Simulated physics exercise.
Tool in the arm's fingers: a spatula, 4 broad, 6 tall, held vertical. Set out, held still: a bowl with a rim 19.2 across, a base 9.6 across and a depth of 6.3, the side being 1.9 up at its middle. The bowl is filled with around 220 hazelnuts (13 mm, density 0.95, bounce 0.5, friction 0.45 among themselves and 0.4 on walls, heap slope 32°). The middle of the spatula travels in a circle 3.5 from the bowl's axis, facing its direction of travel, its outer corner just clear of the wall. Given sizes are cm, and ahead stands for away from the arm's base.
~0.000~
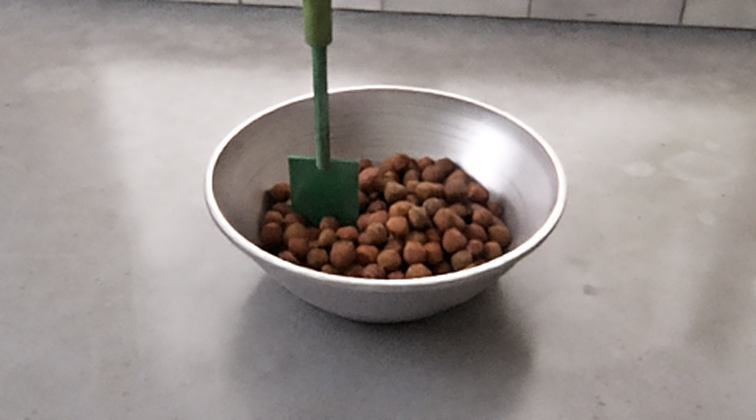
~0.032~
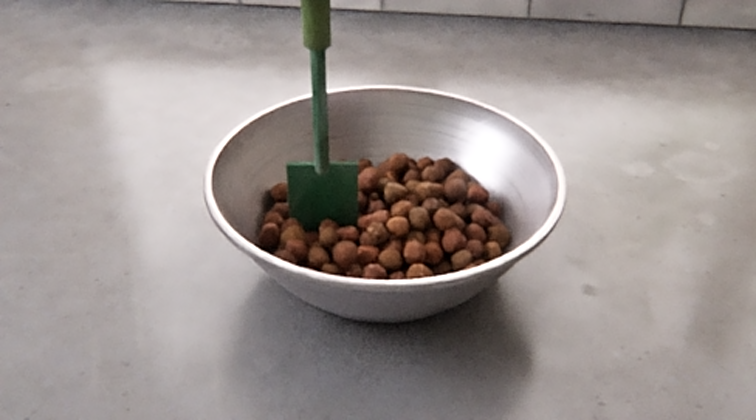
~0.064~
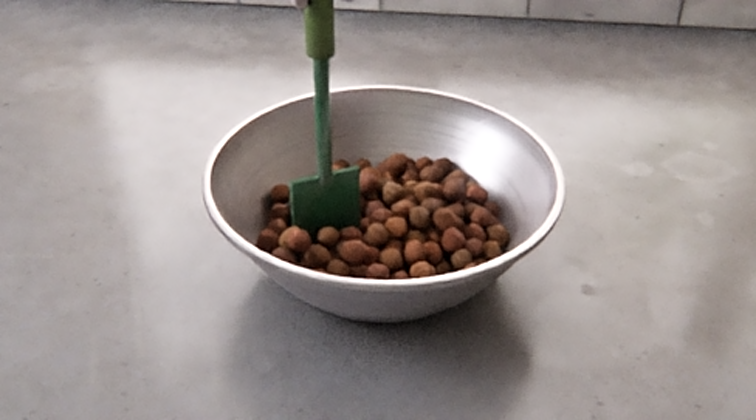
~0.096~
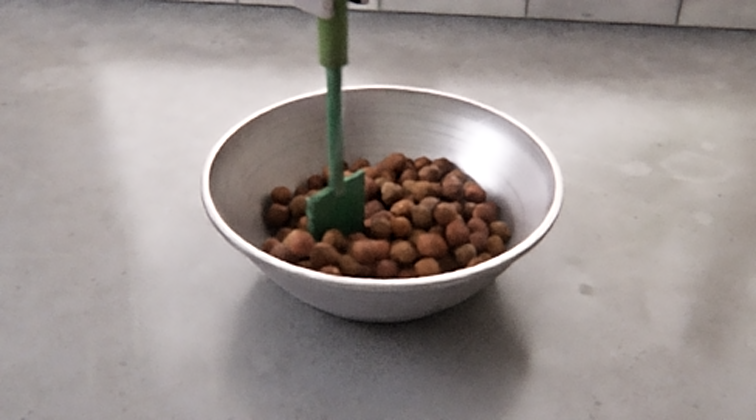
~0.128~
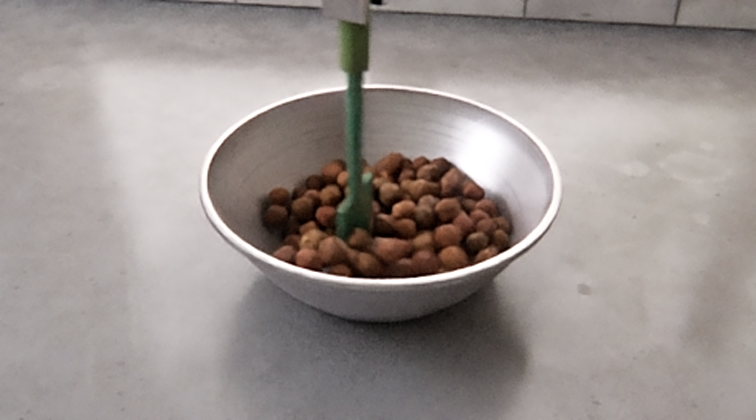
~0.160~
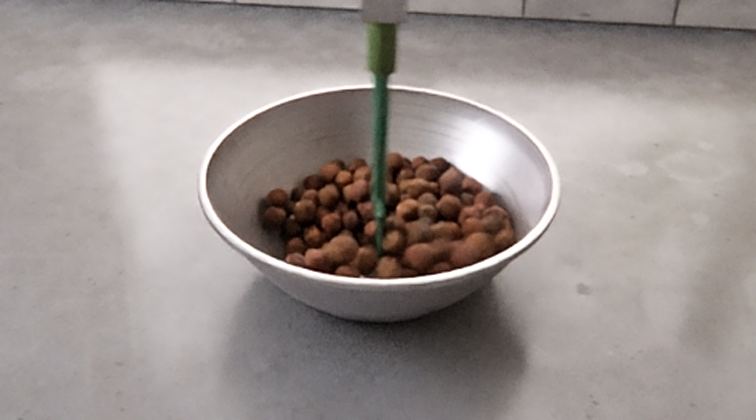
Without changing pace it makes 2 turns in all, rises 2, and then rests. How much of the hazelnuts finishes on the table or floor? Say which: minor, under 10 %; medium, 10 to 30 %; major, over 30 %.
That would be a minor share.
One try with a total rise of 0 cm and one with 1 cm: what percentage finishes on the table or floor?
Close to 5 percent and close to 5 percent.
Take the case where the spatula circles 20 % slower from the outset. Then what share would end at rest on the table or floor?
In that case some 0 per cent.
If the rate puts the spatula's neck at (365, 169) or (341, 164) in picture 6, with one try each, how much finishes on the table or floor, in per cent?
Around 0 and 0 per cent respectively.
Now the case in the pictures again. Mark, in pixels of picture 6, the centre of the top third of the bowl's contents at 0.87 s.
(401, 191).
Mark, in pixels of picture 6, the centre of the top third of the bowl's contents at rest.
Somewhere close to (326, 226).
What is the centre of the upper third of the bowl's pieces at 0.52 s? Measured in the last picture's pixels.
Near (296, 183).
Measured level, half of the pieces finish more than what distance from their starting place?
7 cm.
After 0.52 s, 340° round, highest piece 7 above the table; 217 in the bowl, 3 on the table or floor, 1 in flight or on the tool.
After 0.87 s, 224° round, highest piece 6 above the table; 217 in the bowl, 4 on the table or floor.
After 1.25 s, 0° round, highest piece 5 above the table; 216 in the bowl, 5 on the table or floor.
After 1.95 s, 0° round, highest piece 5 above the table; 216 in the bowl, 5 on the table or floor.
At rest, 216 in the bowl, 5 on the table or floor. That is 2 % on the table or floor.
